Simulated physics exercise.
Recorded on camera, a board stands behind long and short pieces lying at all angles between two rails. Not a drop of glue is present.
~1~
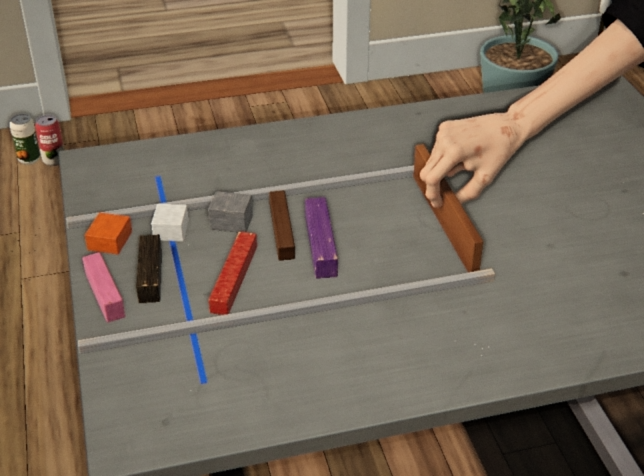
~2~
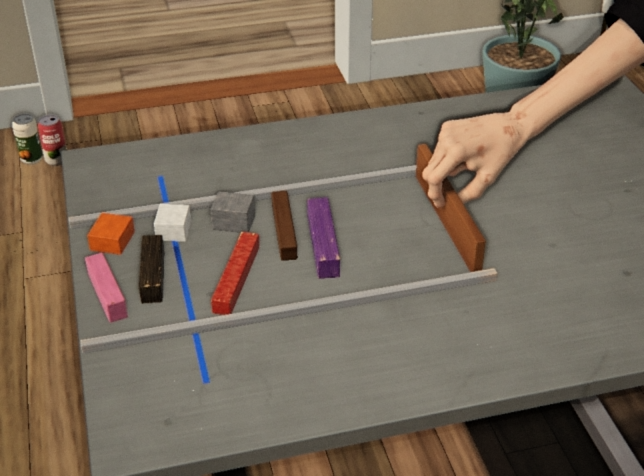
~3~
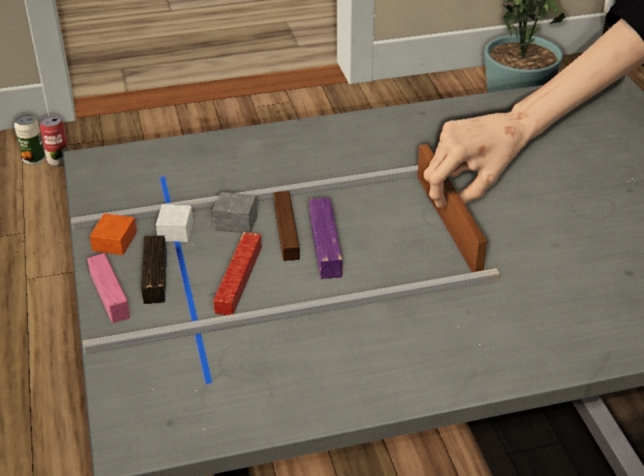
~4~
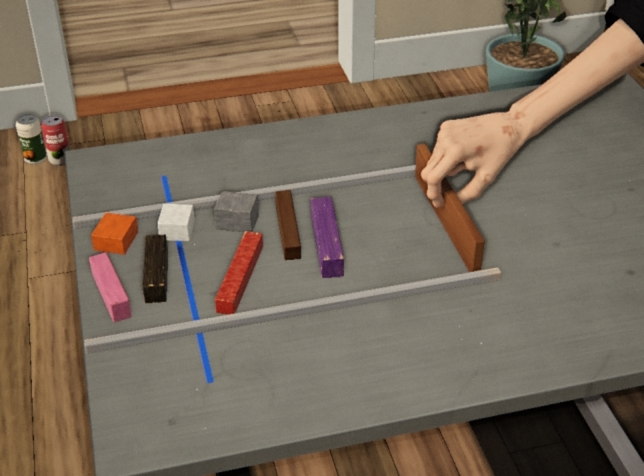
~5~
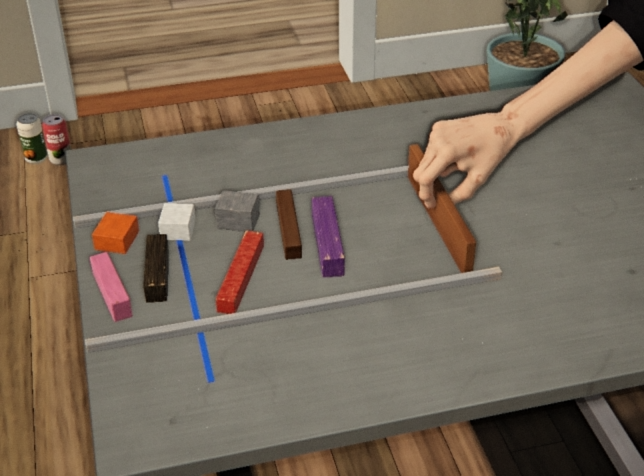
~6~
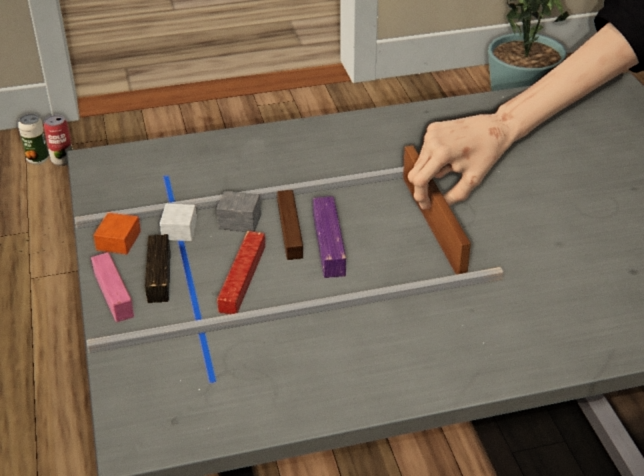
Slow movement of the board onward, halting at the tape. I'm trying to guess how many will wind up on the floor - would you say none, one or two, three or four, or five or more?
I would say one or two.
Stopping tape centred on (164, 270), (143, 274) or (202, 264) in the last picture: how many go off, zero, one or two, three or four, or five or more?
Taken in the order given: 3 or 4, 3 or 4, one or two.
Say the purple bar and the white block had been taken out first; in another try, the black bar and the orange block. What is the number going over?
First try 0, second try 0.
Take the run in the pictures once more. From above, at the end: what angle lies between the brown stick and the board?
It measures close to 0 degrees.
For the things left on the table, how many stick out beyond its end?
Overhang count: 1.
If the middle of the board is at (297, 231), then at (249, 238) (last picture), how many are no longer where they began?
First 4, after that 6.
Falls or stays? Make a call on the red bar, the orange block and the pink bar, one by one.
Once everything settles, the red bar is still on top, the orange block drops away and the pink bar is still on top.
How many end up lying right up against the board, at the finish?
1.
A little later, none off yet; pink bar at rest near (112, 286); orange block at rest near (118, 233); black bar at rest near (158, 268).
When it is over, the number that fall off is one or two; down, orange block.
